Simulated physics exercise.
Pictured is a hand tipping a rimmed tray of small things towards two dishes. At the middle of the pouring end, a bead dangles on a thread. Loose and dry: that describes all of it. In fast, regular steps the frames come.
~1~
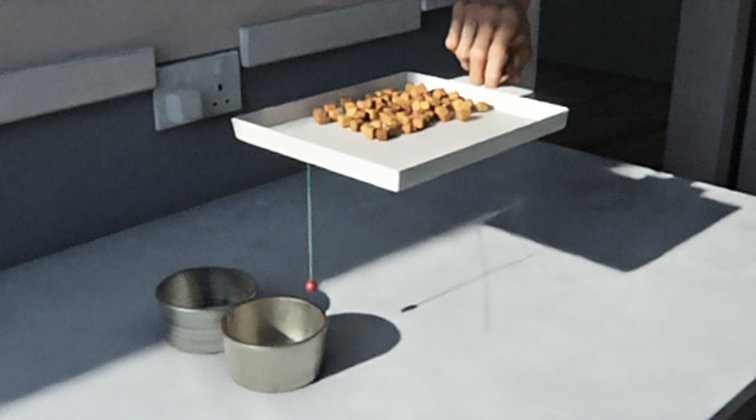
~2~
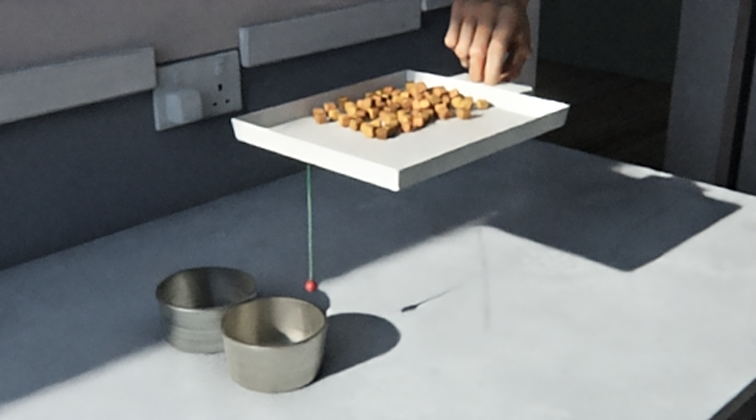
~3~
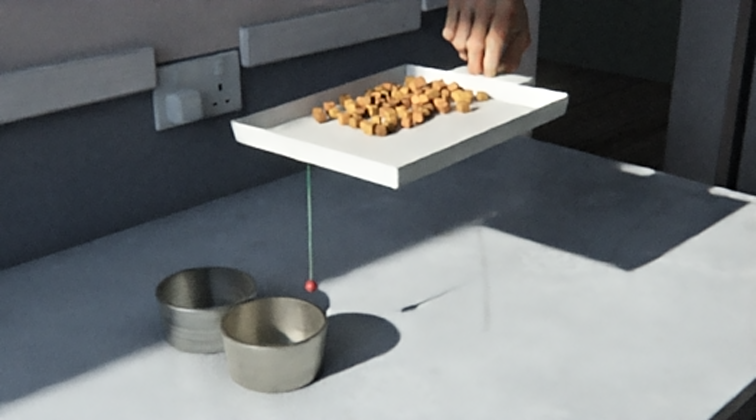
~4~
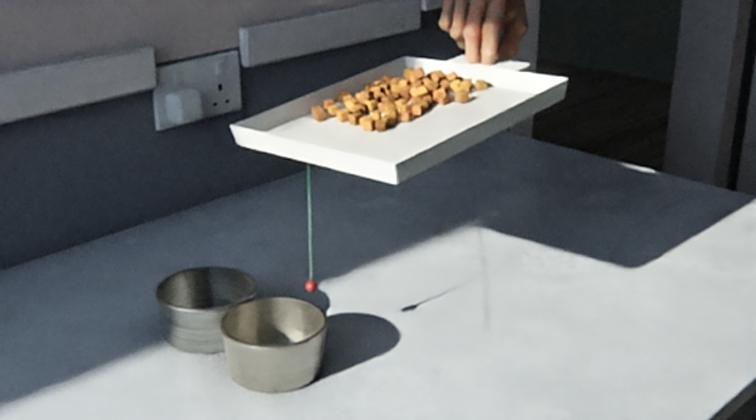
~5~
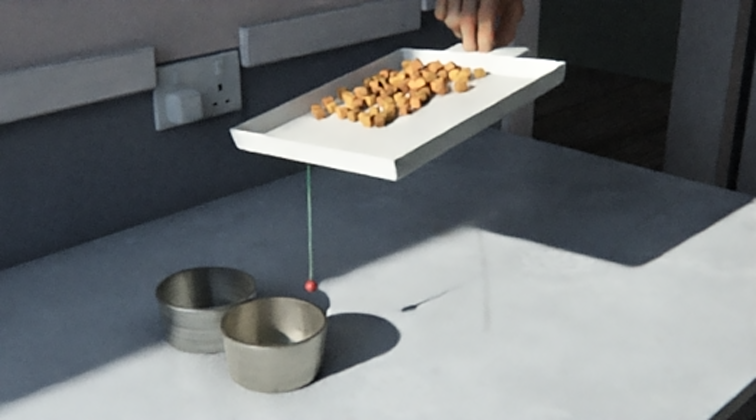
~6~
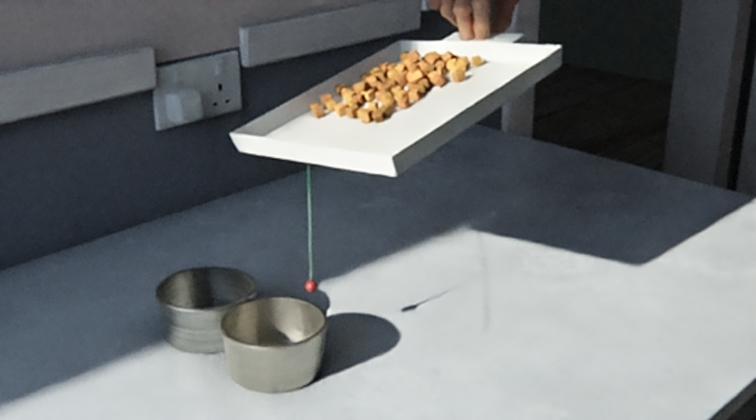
A hand raises the far edge of a white rimmed tray, which starts level and gradually tilts towards its near left corner, while the brown cubes on it barely shift. Seen from slightly above by a still camera, a pale grey tabletop stands in sunlight and shadow beside a wall with a white socket. Two metal dishes sit at left below the tray, near a red bead hanging motionless on a green thread.
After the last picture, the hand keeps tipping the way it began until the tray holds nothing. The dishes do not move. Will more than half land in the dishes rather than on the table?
The dishes are left with the minor part.
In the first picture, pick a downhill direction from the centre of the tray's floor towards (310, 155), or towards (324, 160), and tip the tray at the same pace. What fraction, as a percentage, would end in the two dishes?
In order, some 70 % and some 70 %.
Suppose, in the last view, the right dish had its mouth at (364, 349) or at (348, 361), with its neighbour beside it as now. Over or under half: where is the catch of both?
Result, first place: Not as much as half; second place: Not as much as half.
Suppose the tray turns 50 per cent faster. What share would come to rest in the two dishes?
That works out at roughly 30 per cent.
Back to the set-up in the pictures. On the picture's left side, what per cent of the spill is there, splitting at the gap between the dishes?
About 40 percent of the spill.
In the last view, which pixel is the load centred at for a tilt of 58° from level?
I'd put it at about (292, 119).
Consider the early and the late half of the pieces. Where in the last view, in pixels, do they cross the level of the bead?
It goes through near (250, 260) first, then near (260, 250).
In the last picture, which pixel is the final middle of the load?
Resting centre, last picture - approx. (247, 309).
Shortly afterwards, tray tipped steeply; all but a few on the tray; only a few in the air.
Next, tray tipped right over; all but a few on the tray; only a few in the left dish; only a few outside both.
Some moments later, tray tipped past a quarter turn; only a few in the right dish; near a quarter in the left dish; the bulk outside both.
In the end, tray tipped past a quarter turn; only a few in the right dish; near a quarter in the left dish; the bulk outside both.
